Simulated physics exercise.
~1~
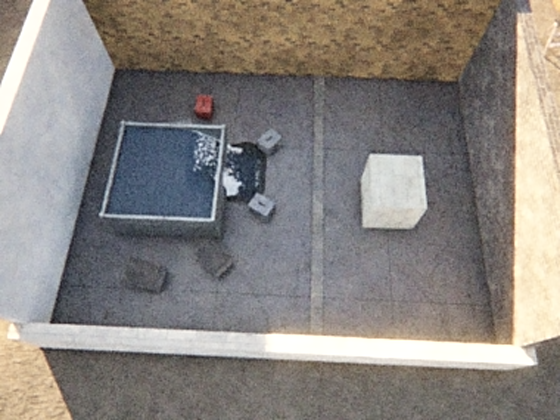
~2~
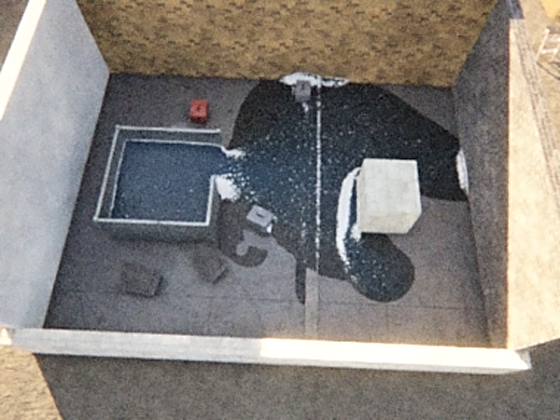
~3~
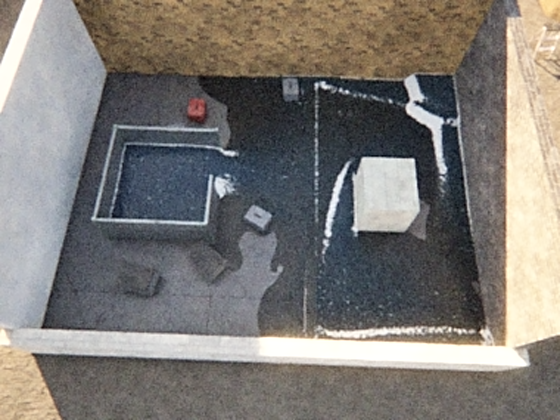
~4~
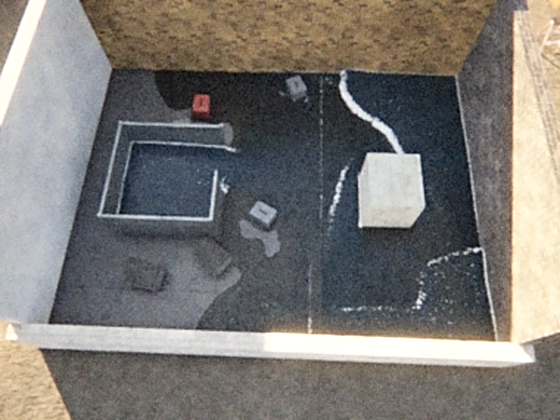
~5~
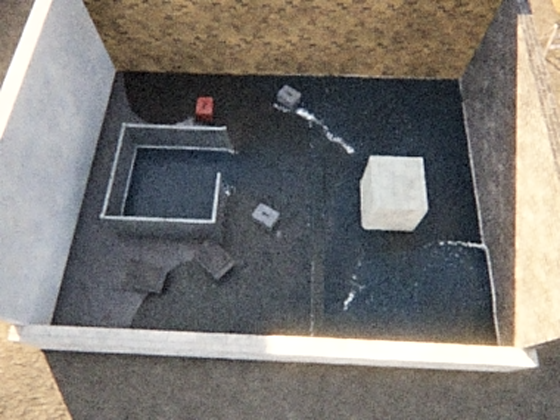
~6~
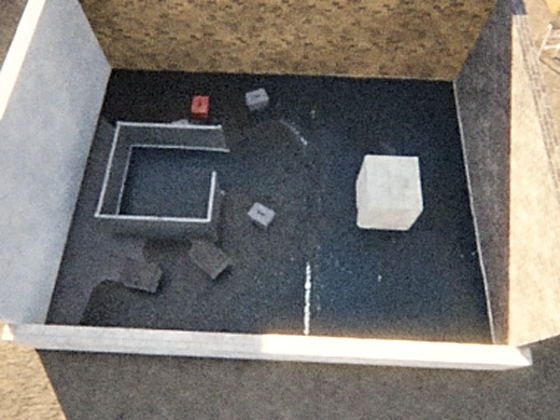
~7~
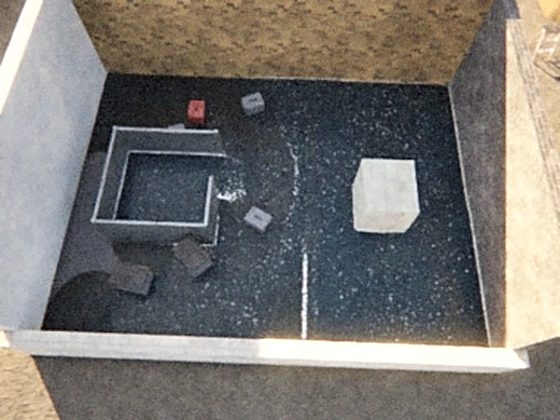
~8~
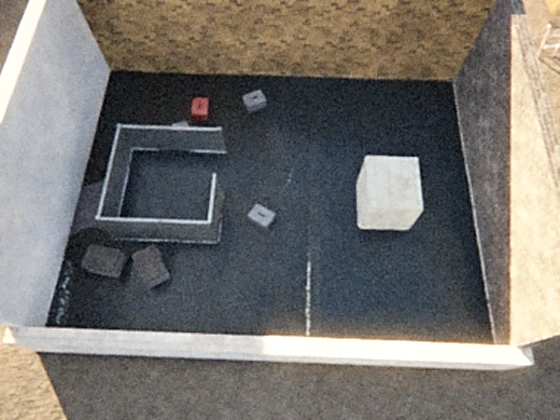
In a walled yard with a flat dark floor, seen from above, a square open tank stands at left, a pale block at right, and a few small boxes lie around. Water bursts from the tank's right side and spreads over a thin kerb and around the block. A grey box near the opening is pushed up toward the back wall, then later drifts left. The water creeps back around the tank until it covers nearly the whole floor. Late on, two dark boxes in front slide left, while the red one remains near its starting place, left of the kerb.
